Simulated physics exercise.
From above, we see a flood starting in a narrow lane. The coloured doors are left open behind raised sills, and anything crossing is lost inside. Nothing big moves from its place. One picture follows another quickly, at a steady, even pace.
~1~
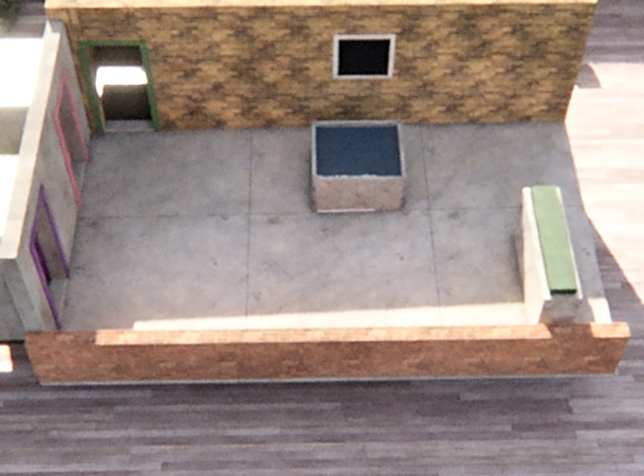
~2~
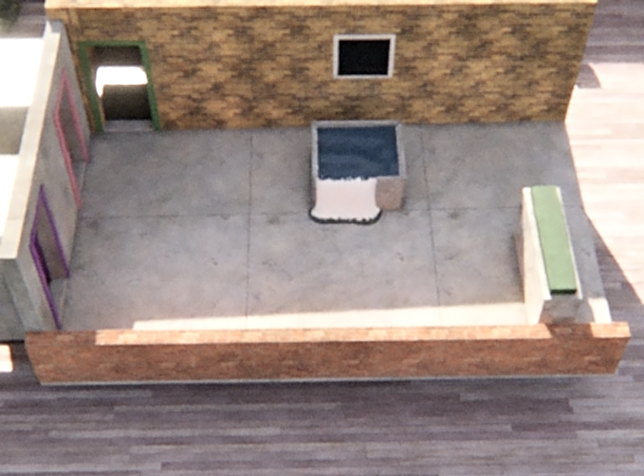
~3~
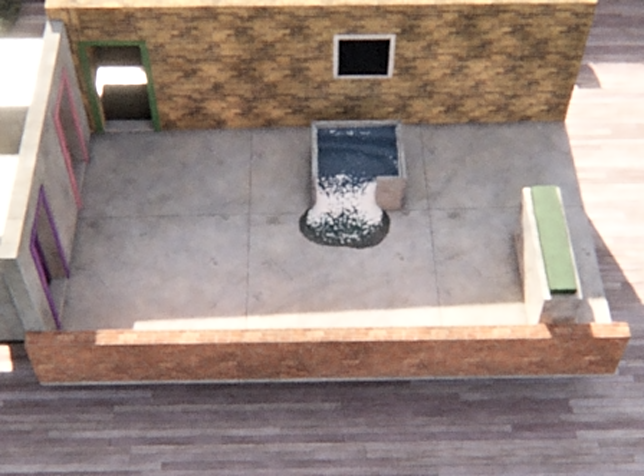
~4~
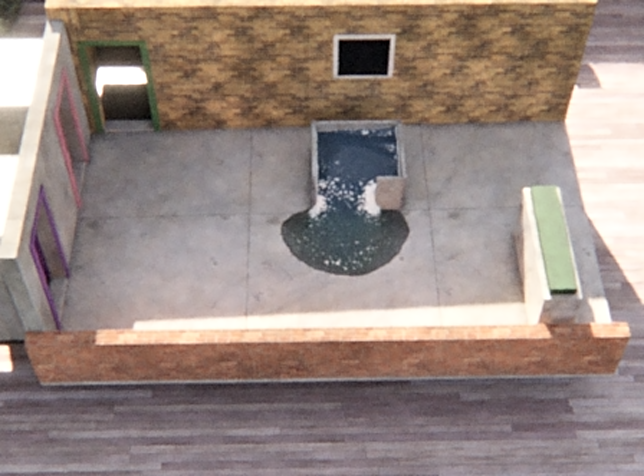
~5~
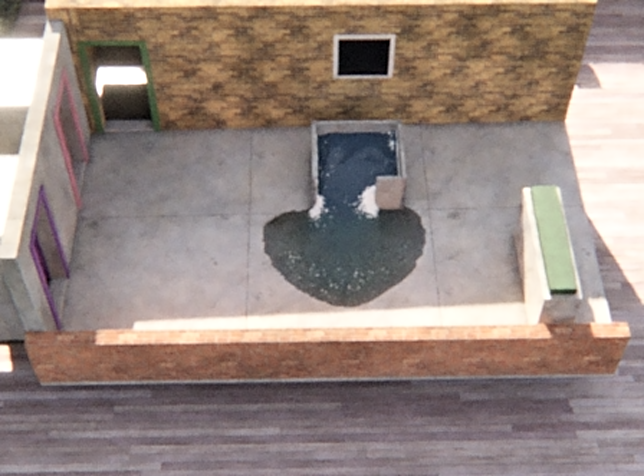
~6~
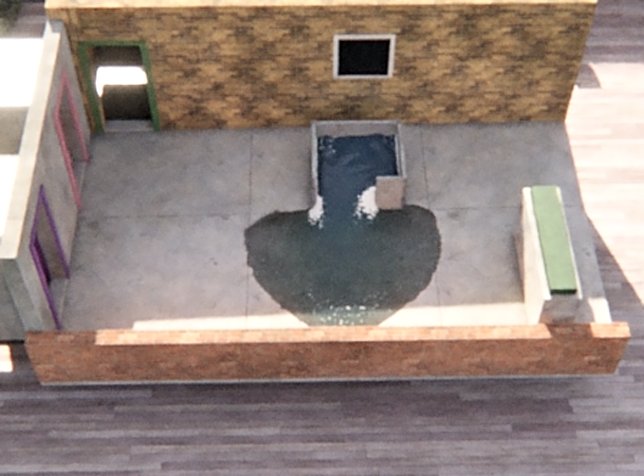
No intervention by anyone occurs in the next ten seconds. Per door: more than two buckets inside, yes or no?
Per door - pink door: No, green door: Yes, purple door: Yes.
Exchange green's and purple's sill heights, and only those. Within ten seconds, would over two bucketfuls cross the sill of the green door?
Green door: Falls short.
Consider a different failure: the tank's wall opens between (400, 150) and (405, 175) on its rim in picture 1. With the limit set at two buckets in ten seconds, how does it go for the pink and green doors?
Door by door - pink does not exceed it; green does not exceed it.
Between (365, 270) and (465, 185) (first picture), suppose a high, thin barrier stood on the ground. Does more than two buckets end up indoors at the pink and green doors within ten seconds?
Record: Pink door admits less; green door admits more.
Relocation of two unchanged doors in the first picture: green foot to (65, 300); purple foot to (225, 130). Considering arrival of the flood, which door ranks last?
It would be the door marked purple.
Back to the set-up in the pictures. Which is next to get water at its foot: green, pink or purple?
Answer: The purple one.
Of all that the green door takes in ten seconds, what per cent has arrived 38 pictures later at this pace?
It comes to around 10 percent of the ten-second total.
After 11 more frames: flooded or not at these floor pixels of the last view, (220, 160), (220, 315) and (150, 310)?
Result, in order: Unflooded / waterlogged / waterlogged.
A moment on, water covers 25 % of the floor; the pink door not reached, the green door not reached, the purple door not reached.
Next, water covers 30 % of the floor; the pink door not reached, the green door not reached, the purple door not reached.
Then, water covers 40 % of the floor; the pink door not reached, the green door not reached, the purple door under two buckets in.
Later, water covers 60 % of the floor; the pink door wet at the sill, nothing in, the green door under two buckets in, the purple door over two buckets in.
In the end, water covers 65 % of the floor; the pink door wet at the sill, nothing in, the green door over two buckets in, the purple door far over two buckets in.
